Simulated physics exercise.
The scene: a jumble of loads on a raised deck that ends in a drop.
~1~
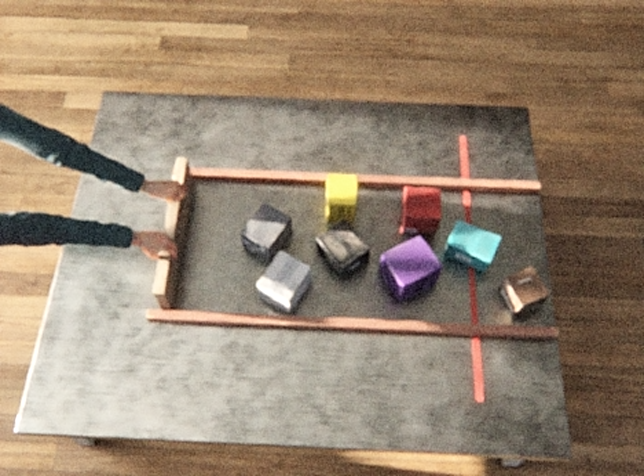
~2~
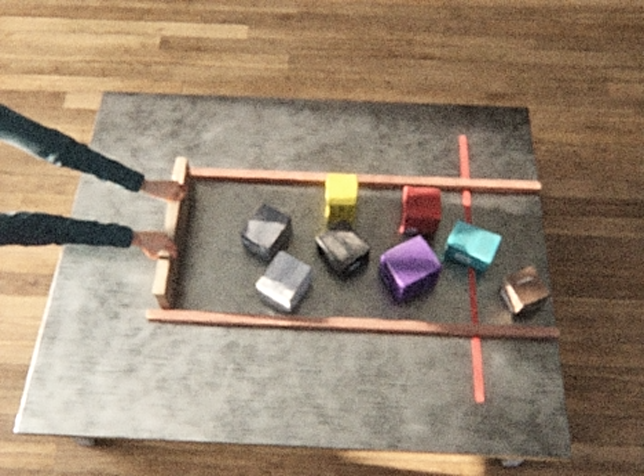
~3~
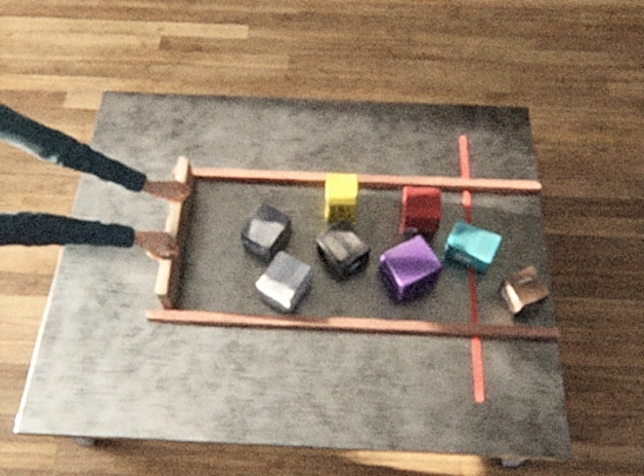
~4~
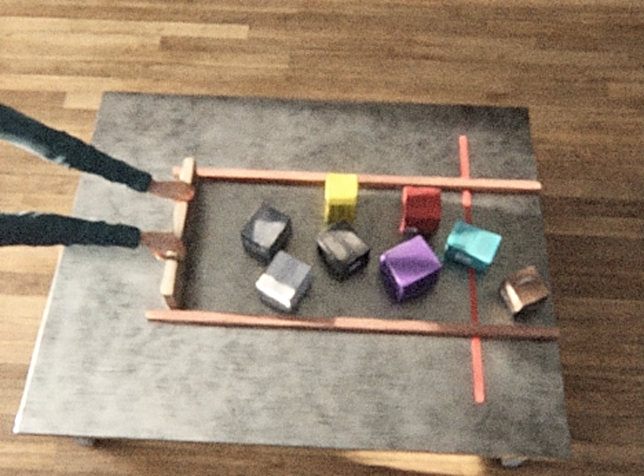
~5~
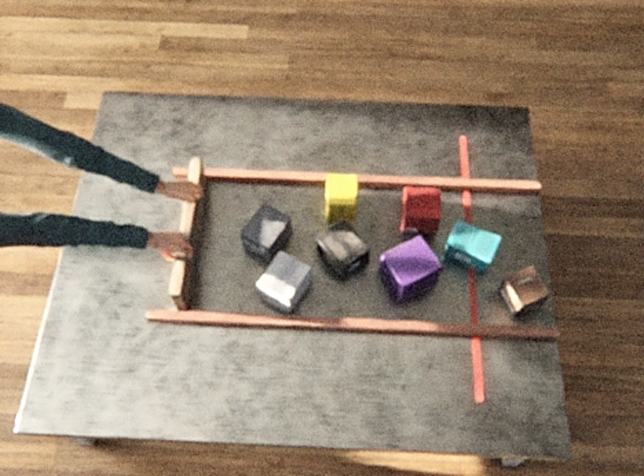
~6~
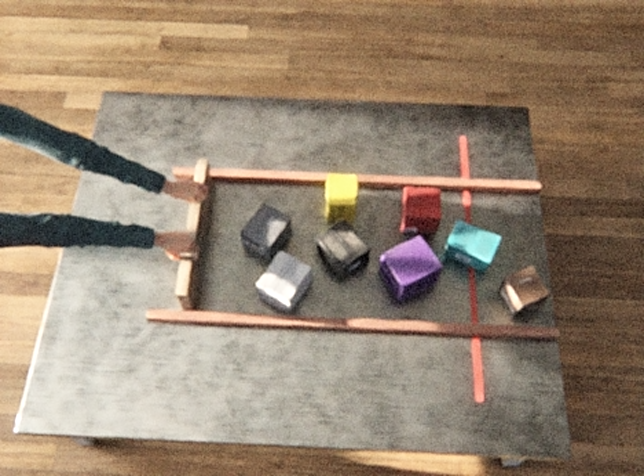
Two hands inching a wooden plank slightly right between rails on a grey table, the coloured boxes ahead of it staying still.
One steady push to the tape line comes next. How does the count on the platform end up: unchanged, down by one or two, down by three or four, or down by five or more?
It ends down by one or two.
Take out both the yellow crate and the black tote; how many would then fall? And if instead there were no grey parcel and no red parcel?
The counts: 1 and 1.
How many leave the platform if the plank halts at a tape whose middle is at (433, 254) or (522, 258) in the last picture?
Result, try by try: 0, 5.
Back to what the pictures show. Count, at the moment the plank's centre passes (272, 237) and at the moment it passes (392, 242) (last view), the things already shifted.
Tally: First 2; then 7.
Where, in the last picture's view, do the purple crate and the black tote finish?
Purple crate at about (537, 292), black tote at about (526, 254).
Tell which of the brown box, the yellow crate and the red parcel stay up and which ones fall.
The brown box ends up off, the yellow crate keeps its place, the red parcel keeps its place.
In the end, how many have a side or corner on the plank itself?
3.
A little later, none off yet; brown box at rest near (524, 292); turquoise tote at rest near (471, 247); red parcel at rest near (421, 211).
When it is over, the number that fall off is one or two; down, turquoise tote and brown box.
